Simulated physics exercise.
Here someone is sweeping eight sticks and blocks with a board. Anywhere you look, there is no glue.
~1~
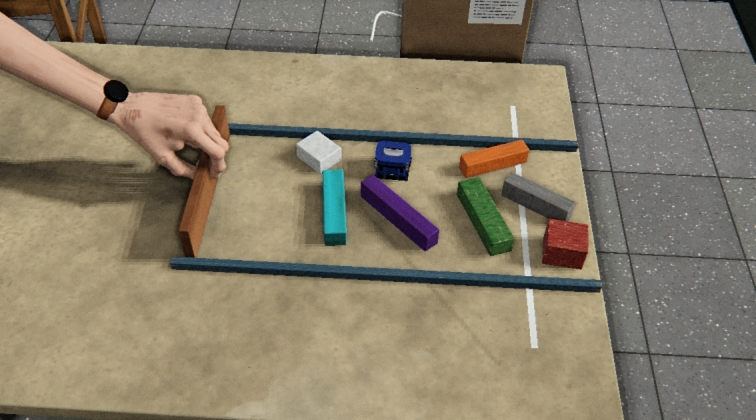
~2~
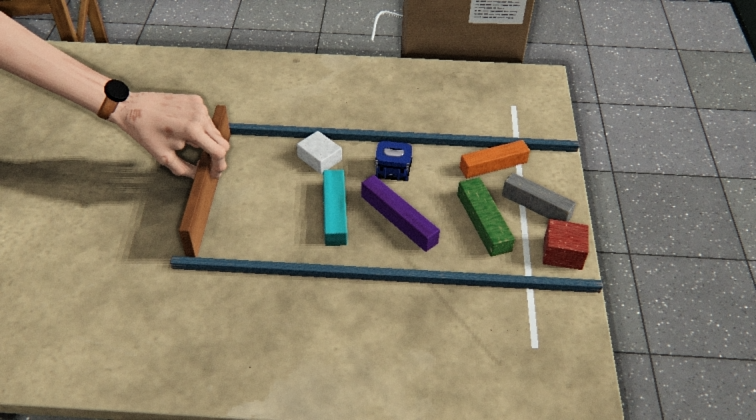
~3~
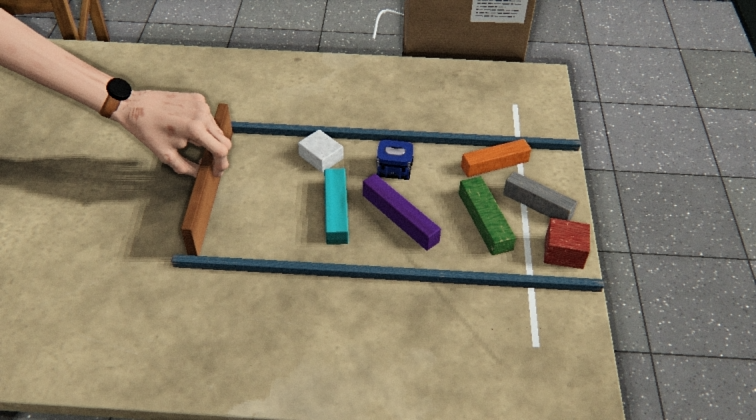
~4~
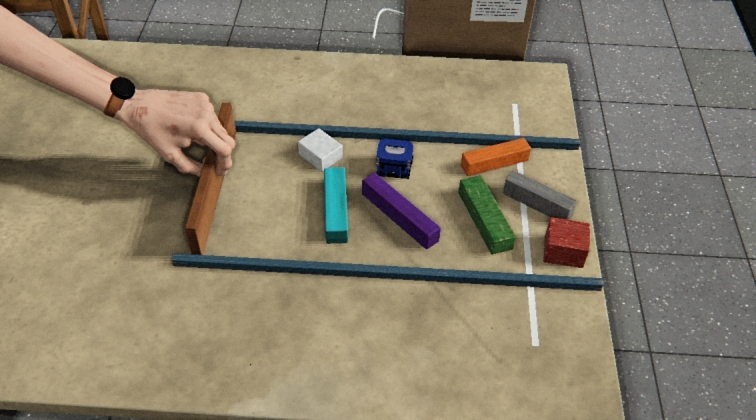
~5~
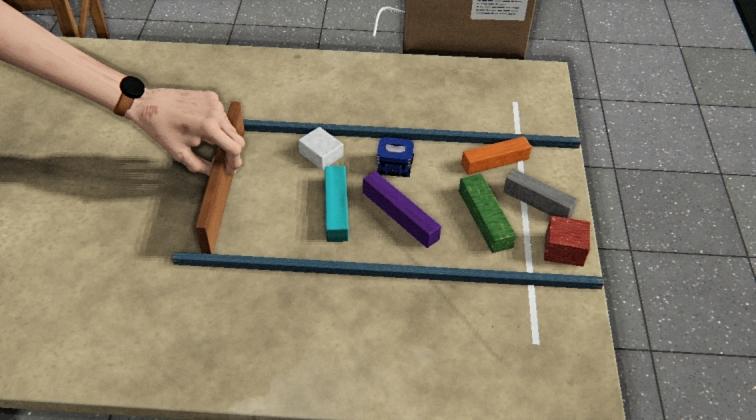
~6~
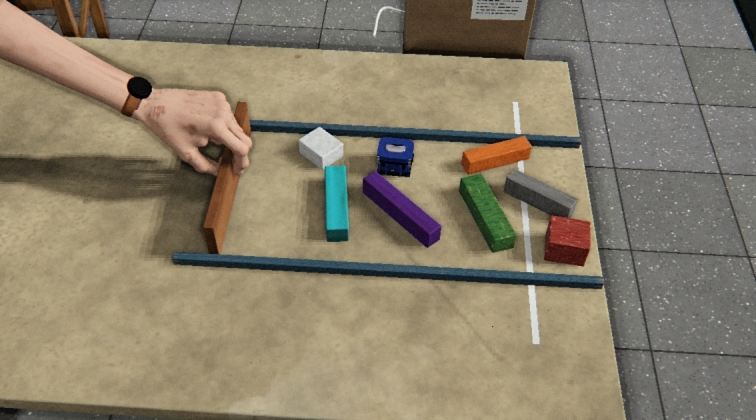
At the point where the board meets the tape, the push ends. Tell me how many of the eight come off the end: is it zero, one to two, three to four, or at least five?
Expect a modest handful, three or four, to go down.
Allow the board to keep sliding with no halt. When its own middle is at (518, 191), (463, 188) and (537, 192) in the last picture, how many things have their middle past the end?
Past the end: 3, 0 and 3.
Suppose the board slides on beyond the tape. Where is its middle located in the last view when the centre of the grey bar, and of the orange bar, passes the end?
The middle is at (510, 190) when it's the grey bar, and at (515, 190) when it's the orange bar.
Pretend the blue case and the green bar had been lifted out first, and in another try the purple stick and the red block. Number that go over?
The counts would be 0 and 1.
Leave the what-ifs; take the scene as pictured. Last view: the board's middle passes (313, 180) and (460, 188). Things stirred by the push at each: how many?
The count reaches 1 first and 7 second.
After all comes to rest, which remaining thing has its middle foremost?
Green bar.
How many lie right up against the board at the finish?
Contact count: 2.
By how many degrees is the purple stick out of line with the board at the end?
Close to 0°.
A little later, none off yet; red block at rest near (567, 241); grey bar at rest near (540, 195); orange bar at rest near (496, 155).
Next, none off yet; red block at rest near (567, 241); grey bar shifted a little near (561, 202); orange bar shifted about its own width near (555, 156).
When it is over, the number that fall off is three or four; down, orange bar, grey bar and red block.
